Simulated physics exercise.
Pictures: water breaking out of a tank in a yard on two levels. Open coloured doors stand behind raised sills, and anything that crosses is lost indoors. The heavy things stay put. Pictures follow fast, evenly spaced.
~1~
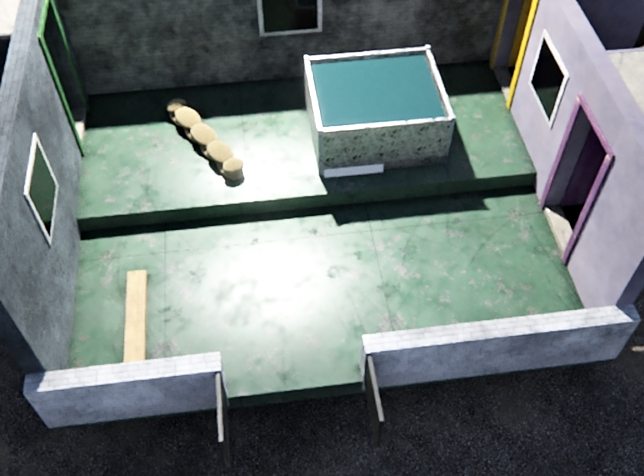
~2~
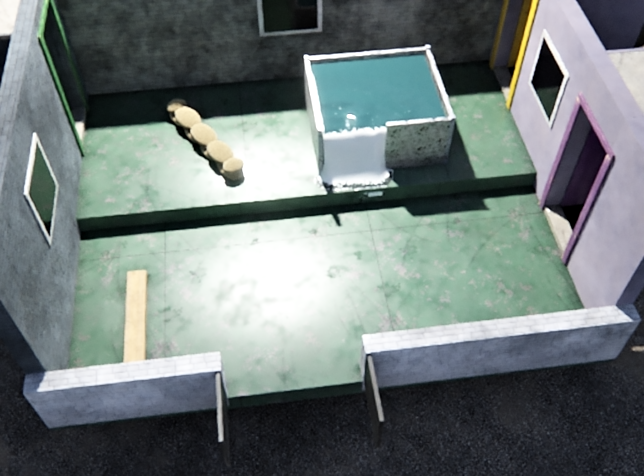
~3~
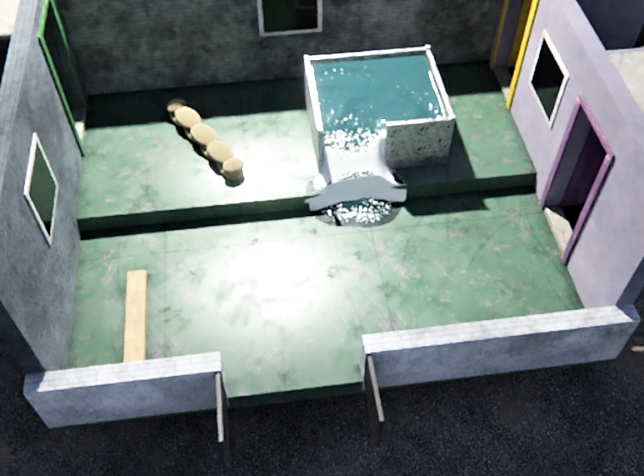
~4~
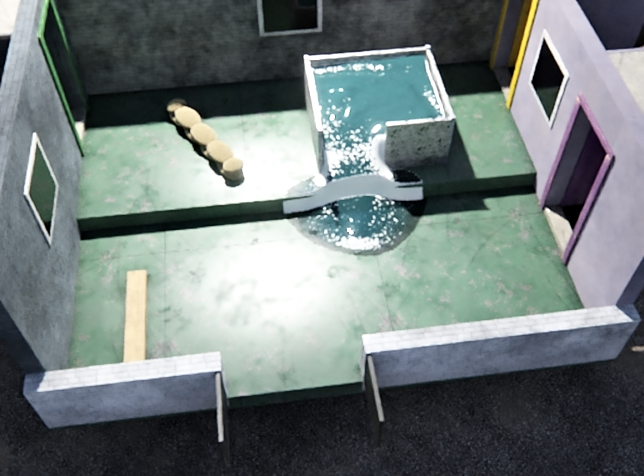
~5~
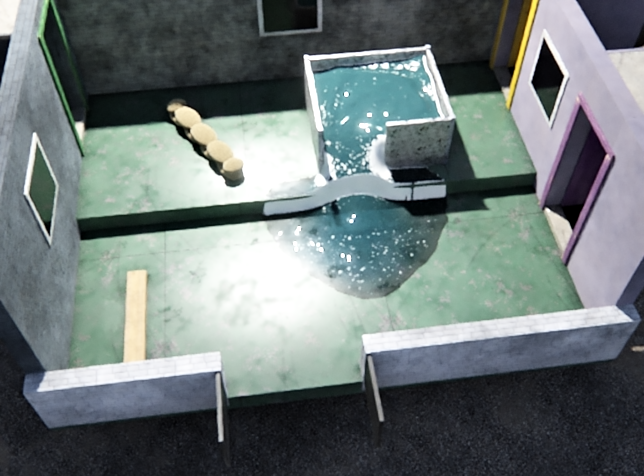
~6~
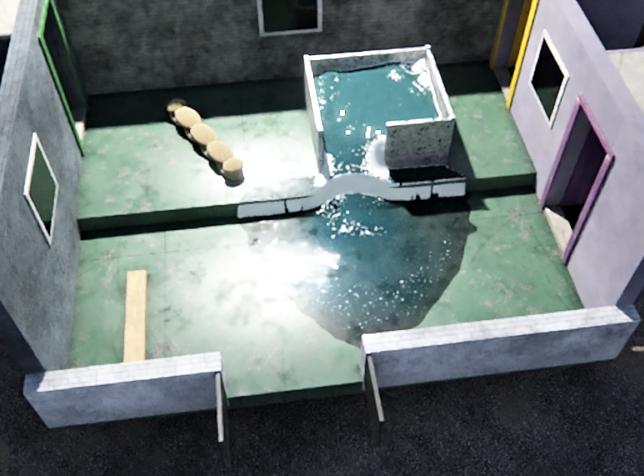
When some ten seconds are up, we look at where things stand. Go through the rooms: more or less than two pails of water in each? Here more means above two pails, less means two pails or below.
Yellow door: Less; green door: Less; purple door: Less.
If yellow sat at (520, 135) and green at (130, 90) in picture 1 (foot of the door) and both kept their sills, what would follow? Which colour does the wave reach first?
The door marked purple.
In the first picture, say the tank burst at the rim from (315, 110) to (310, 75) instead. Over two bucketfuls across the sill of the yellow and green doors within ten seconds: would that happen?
Well, the yellow door crosses the threshold, but the green door crosses the threshold.
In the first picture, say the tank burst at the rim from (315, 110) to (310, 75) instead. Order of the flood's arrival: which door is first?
It is the green-painted one.
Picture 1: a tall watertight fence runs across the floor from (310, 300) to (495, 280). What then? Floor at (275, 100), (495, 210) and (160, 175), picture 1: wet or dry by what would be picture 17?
Lab note - spot 1 parched, spot 2 inundated, spot 3 parched.
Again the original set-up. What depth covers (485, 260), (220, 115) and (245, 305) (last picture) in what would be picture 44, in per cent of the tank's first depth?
In the order asked, some 4, 0 and 2 in a hundred.
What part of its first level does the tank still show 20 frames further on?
Roughly 32 %.
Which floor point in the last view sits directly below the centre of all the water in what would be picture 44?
Somewhere around (366, 239) in the last view.
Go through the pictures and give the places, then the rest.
In the first picture, the water tank at (376, 91) is whole and still.
In the second picture, water pours out at (353, 154) and has run to (319, 178).
In the third picture, water pours out at (353, 157) and has run to (377, 222).
In the fourth picture, water pours out at (353, 158) and has run to (375, 252).
In the fifth picture, the front is at (362, 292), out from the gap at (353, 158).
In the sixth picture, water pours out at (353, 158) and has run to a hidden place.
A moment on, water covers 35 % of the floor; the yellow door not reached, the green door not reached, the purple door not reached.
Next, water covers 40 % of the floor; the yellow door not reached, the green door not reached, the purple door not reached.
Then, water covers 45 % of the floor; the yellow door not reached, the green door not reached, the purple door wet at the sill, nothing in.
Later, water covers 55 % of the floor; the yellow door not reached, the green door not reached, the purple door under two buckets in.
In the end, water covers 55 % of the floor; the yellow door not reached, the green door not reached, the purple door under two buckets in.
